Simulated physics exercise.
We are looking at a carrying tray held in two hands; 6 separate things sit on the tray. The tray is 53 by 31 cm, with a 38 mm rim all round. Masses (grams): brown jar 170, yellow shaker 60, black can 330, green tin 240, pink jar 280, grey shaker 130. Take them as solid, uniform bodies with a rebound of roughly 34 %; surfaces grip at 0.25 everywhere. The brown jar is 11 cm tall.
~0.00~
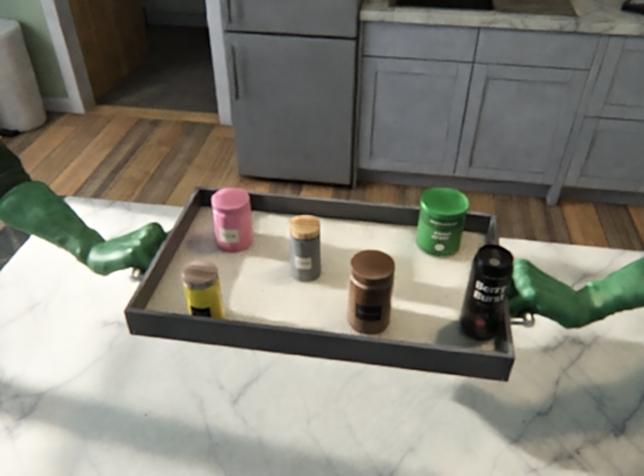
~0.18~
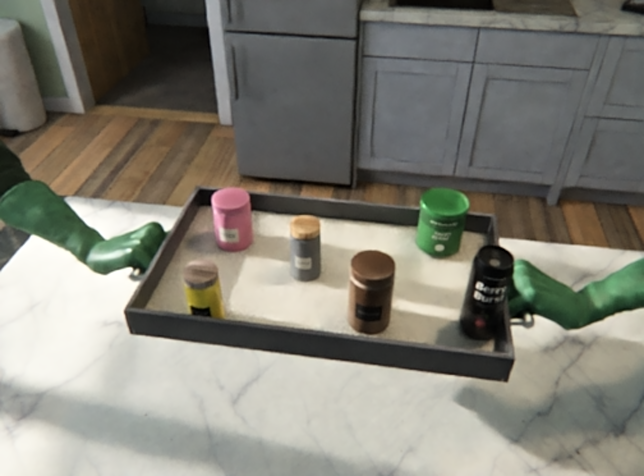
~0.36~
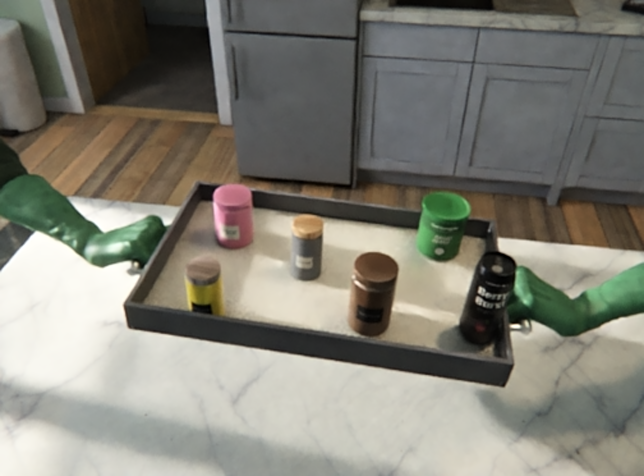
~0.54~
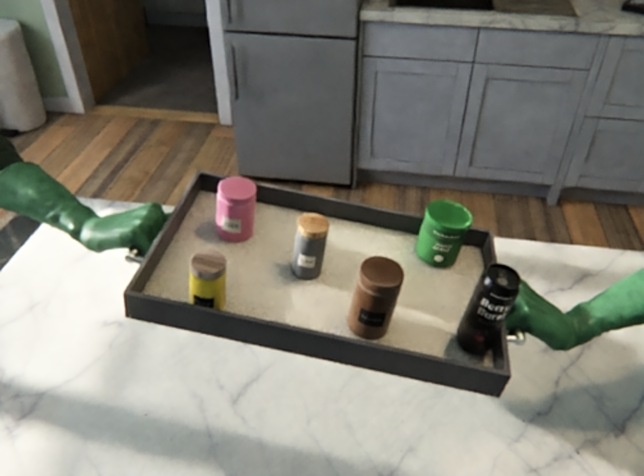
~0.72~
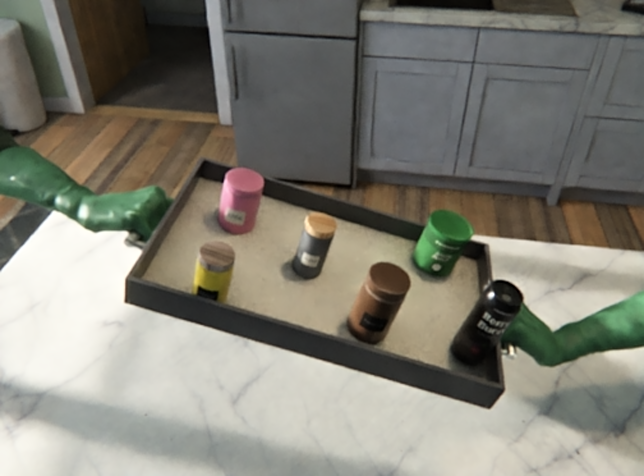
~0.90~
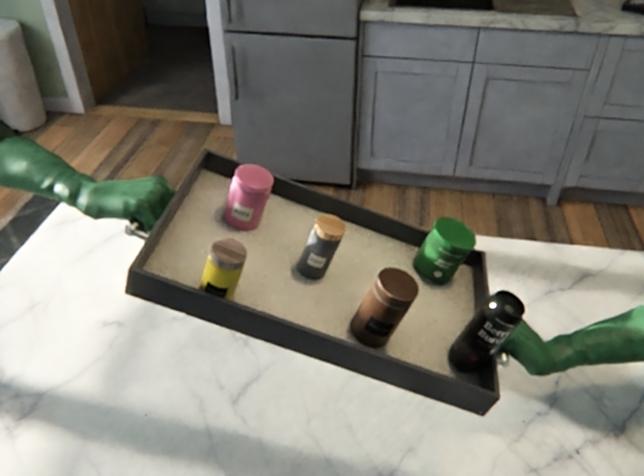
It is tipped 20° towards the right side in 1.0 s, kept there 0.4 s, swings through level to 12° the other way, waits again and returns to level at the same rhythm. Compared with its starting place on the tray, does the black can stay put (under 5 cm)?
The black can holds its spot.
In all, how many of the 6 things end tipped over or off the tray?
That comes to 0.
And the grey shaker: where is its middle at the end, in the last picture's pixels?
Around (484, 272).
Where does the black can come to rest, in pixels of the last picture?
At about (487, 293).
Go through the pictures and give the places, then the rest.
The first frame shows tray level; black can (486, 294); brown jar (371, 293).
The second frame shows tray level; green tin (441, 224); pink jar (233, 220).
The third frame shows tray tilted 3°, right edge down; grey shaker (307, 248); brown jar (373, 294).
The fourth frame shows tray tilted 8°, right edge down; yellow shaker (208, 286); green tin (442, 235).
The fifth frame shows tray tilted 14°, right edge down; pink jar (241, 201); grey shaker (314, 246).
The sixth frame shows tray tilted 18°, right edge down; black can (485, 333); brown jar (384, 308).
By 1.20 s, tray tilted 20°, right edge down; yellow shaker 9 cm from its spot; pink jar 9 cm from its spot; grey shaker 8 cm from its spot.
By 1.50 s, tray tilted 20°, right edge down; grey shaker 25 cm from its spot; yellow shaker 26 cm from its spot; pink jar 26 cm from its spot.
By 2.00 s, tray tilted 4°, right edge down; grey shaker 28 cm from its spot; pink jar 37 cm from its spot; yellow shaker 30 cm from its spot.
When it is over (4.4 s), not toppled but over 5 cm from the start, brown jar, yellow shaker, pink jar and grey shaker; the other 2 within 5 cm of the start. End places, in pixels of the last picture, black can near (487, 293).
